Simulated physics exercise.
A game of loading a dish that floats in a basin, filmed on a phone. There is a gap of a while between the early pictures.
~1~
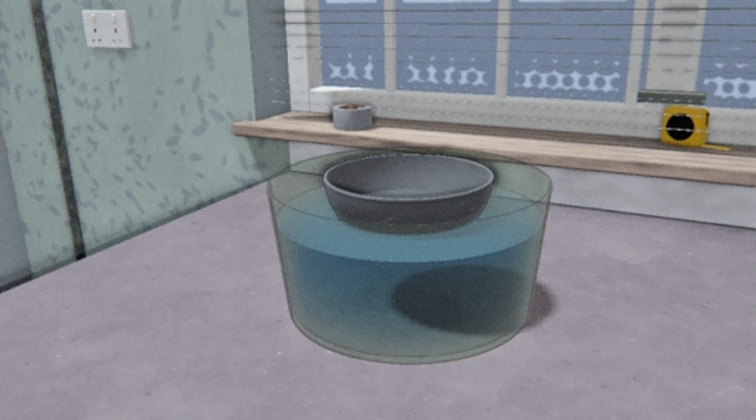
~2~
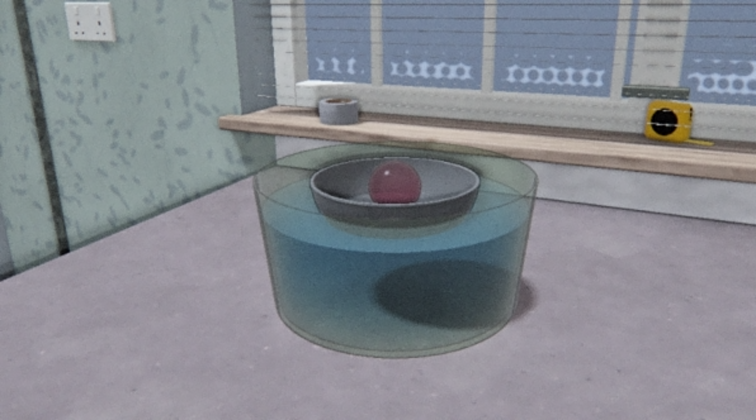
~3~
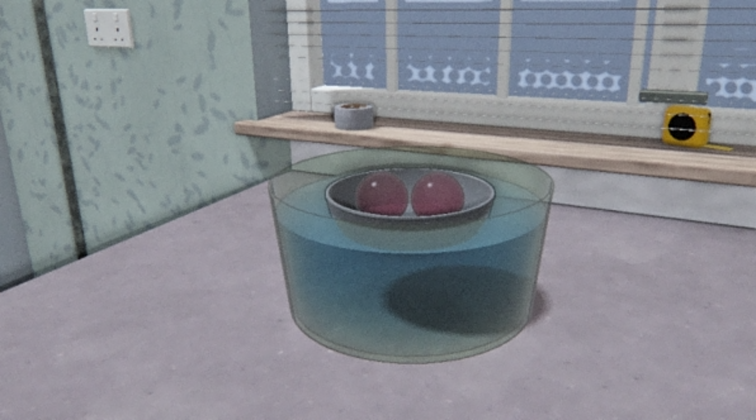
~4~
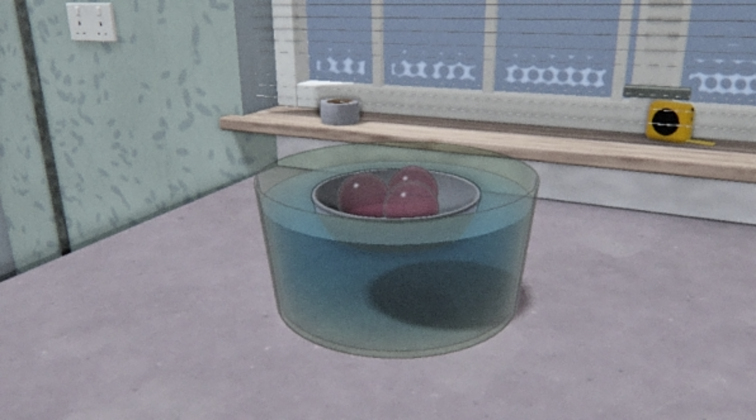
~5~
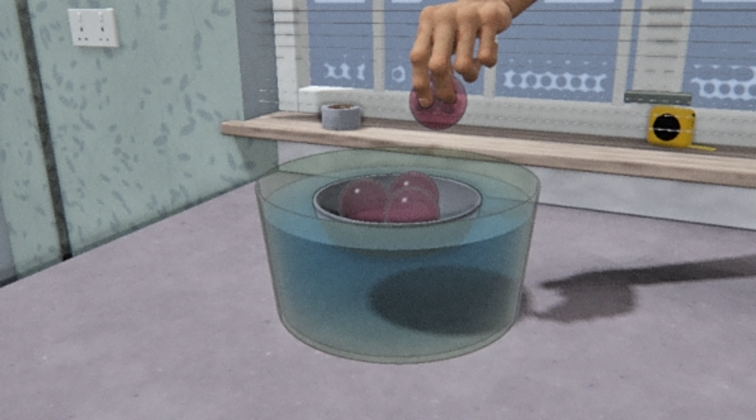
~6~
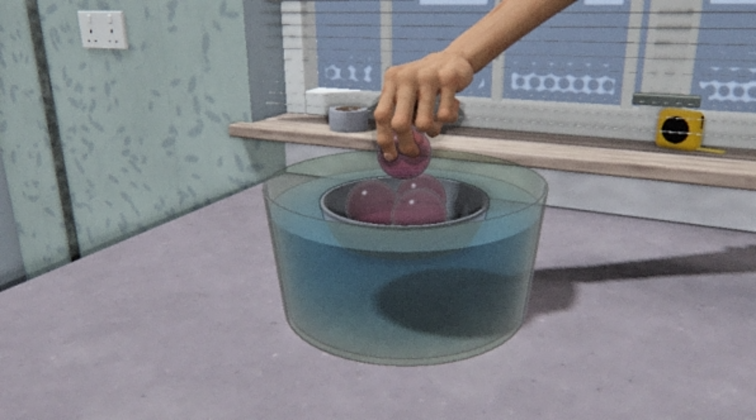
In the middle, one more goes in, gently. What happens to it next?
It fills and goes down.
Next, the glass marble is in and the dish dips.
After that, water pours in over its edge.
Finally, the dish lies on the bottom with its load.
